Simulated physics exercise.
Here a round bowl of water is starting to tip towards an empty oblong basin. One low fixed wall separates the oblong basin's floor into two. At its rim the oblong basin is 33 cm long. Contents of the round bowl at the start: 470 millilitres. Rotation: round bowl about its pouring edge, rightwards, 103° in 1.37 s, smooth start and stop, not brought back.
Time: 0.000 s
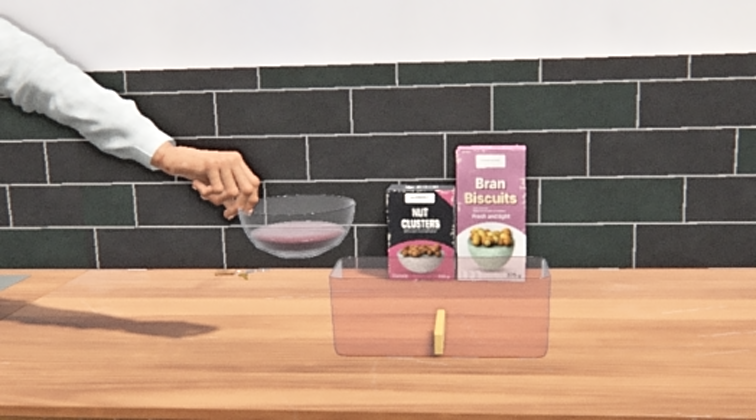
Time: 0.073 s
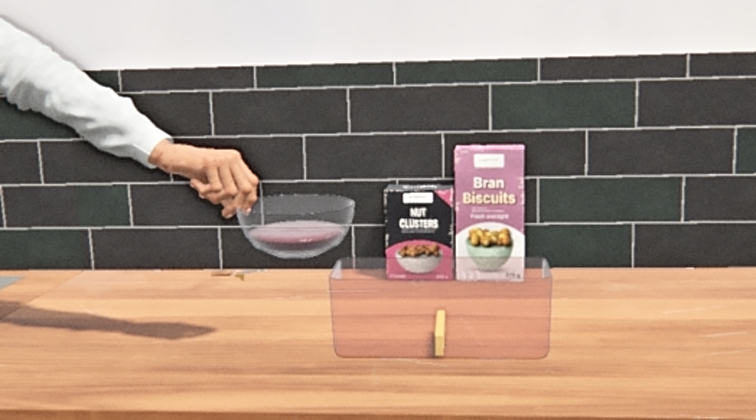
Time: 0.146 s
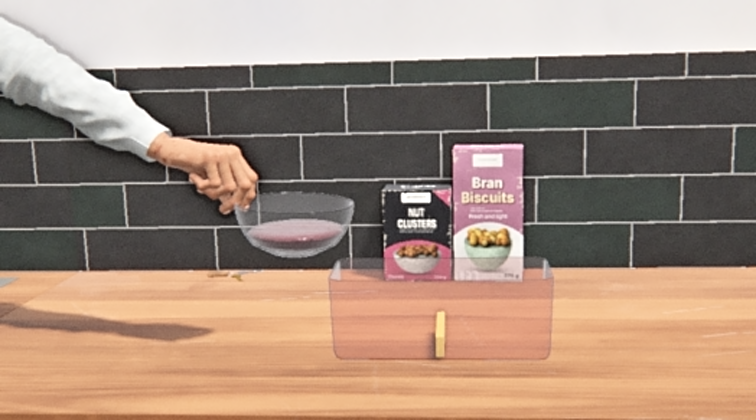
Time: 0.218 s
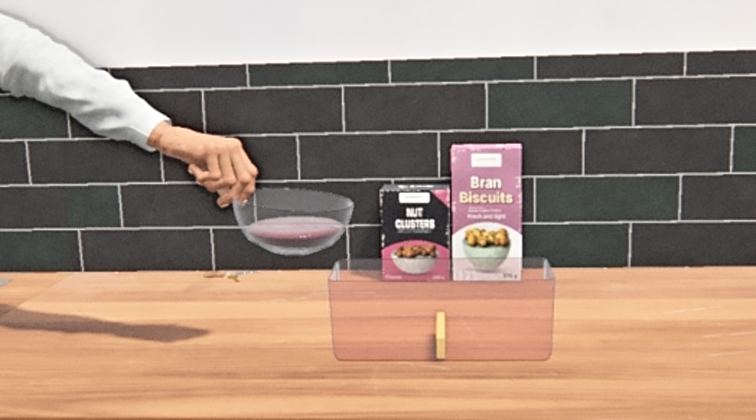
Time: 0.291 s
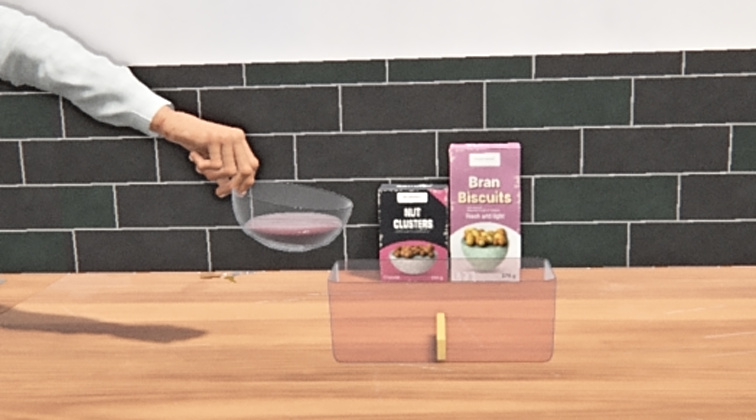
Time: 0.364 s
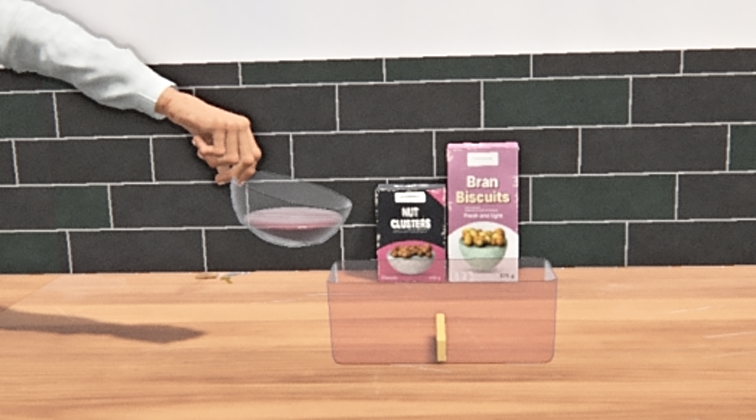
On a wooden counter against dark tiles, a hand gradually tilting a glass bowl of pinkish liquid rightward beside a clear basin.
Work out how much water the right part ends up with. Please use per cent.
I would put it at 7 per cent.
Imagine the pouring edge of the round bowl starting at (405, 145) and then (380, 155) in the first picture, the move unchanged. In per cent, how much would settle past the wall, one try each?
Try 1: 90 %; try 2: 85 %.
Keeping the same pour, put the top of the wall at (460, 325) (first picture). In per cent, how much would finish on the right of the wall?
Estimate: Close to 15 per cent.
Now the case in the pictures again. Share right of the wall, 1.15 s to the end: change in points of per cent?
The share ends bigger than before, by about 3 %.
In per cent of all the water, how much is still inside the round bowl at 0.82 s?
Roughly 60 percent.
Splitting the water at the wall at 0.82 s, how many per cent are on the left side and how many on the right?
I'd say some 8 on the left and some 0 on the right.
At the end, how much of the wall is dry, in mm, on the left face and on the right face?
Measured: Left around 12 mm, right around 32 mm.
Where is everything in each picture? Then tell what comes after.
In the first frame, tilt 0°; pouring edge (354, 205); surface from (252, 230) to (346, 229); the oblong basin's rim runs from (335, 269) to (547, 268); the wall's top is at (440, 323).
In the second frame, tilt 1°; pouring edge (353, 205); surface from (250, 230) to (345, 229).
In the third frame, tilt 3°; pouring edge (353, 206); surface from (249, 229) to (344, 228).
In the fourth frame, tilt 6°; pouring edge (352, 206); surface from (248, 225) to (344, 226).
In the fifth frame, tilt 11°; pouring edge (351, 207); surface from (246, 221) to (343, 222).
In the sixth frame, tilt 17°; pouring edge (350, 207); surface from (244, 215) to (344, 217).
After 0.82 s the tilt is 67° and 59 per cent is still to pour, 8 is left of the wall and 0 right of it.
After 1.15 s the tilt is 96° and 2 per cent is still to pour, 80 is left of the wall and 3 right of it.
After 1.49 s the tilt is 103° and 0 per cent is still to pour, 94 is left of the wall and 6 right of it.
After 1.87 s the tilt is 103° and 0 per cent is still to pour, 93 is left of the wall and 7 right of it.
In the end 93 per cent lies left of the wall, 7 right of it and 0 outside.
